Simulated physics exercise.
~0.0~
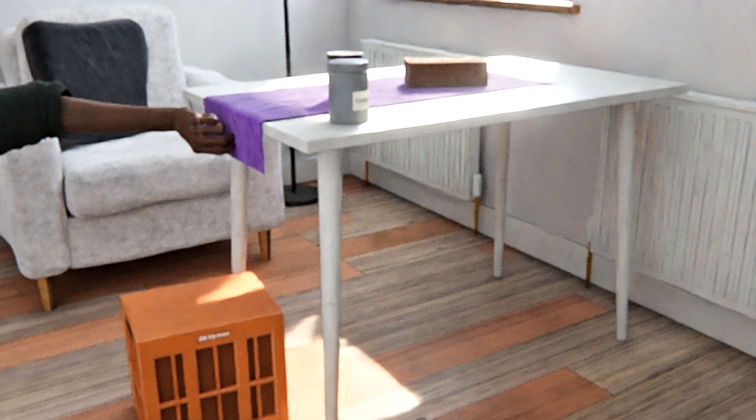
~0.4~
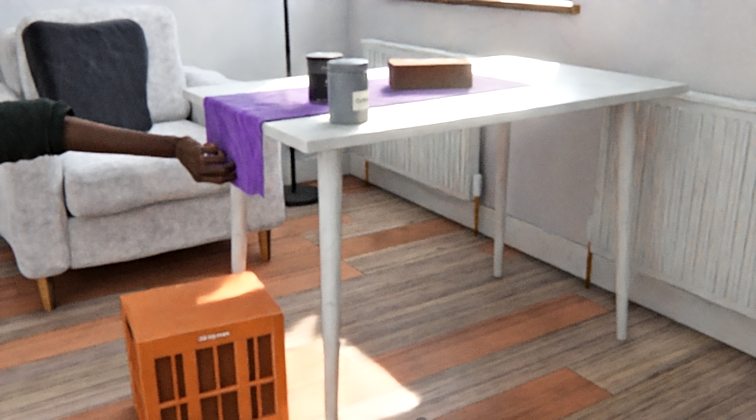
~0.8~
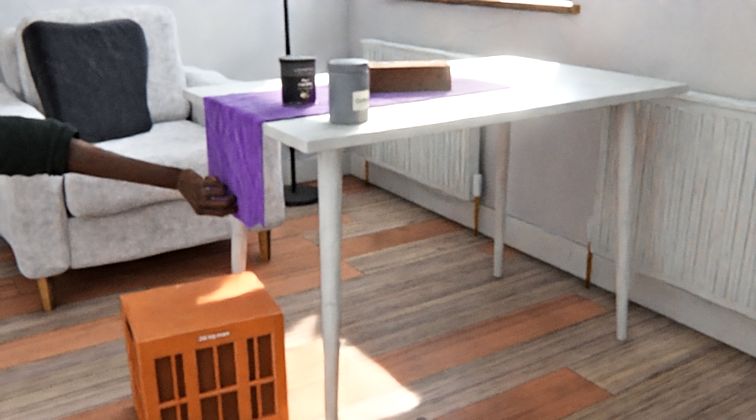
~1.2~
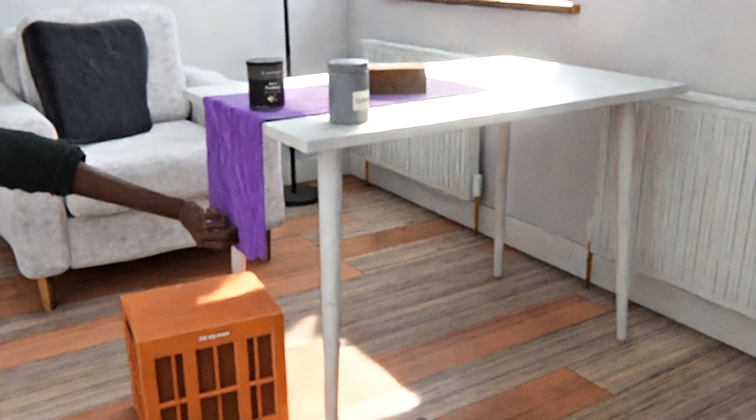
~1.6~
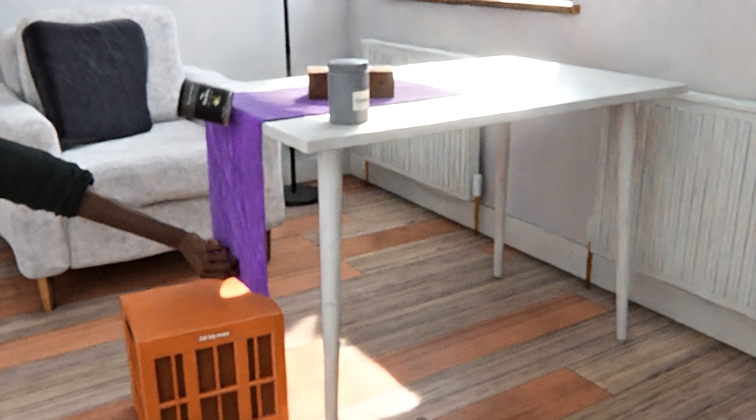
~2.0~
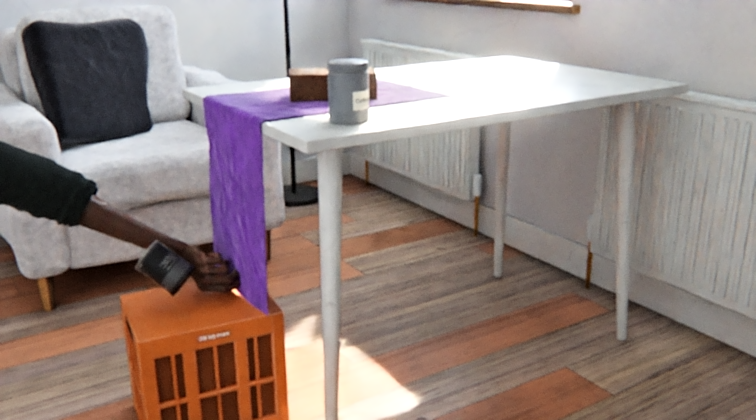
The footage shows a hand pulling the hanging end of a purple cloth down from a white table, carrying a black tin and a brick leftward. The tin tips over the edge and drops toward the orange crate below, while the grey jar stays upright on the table.
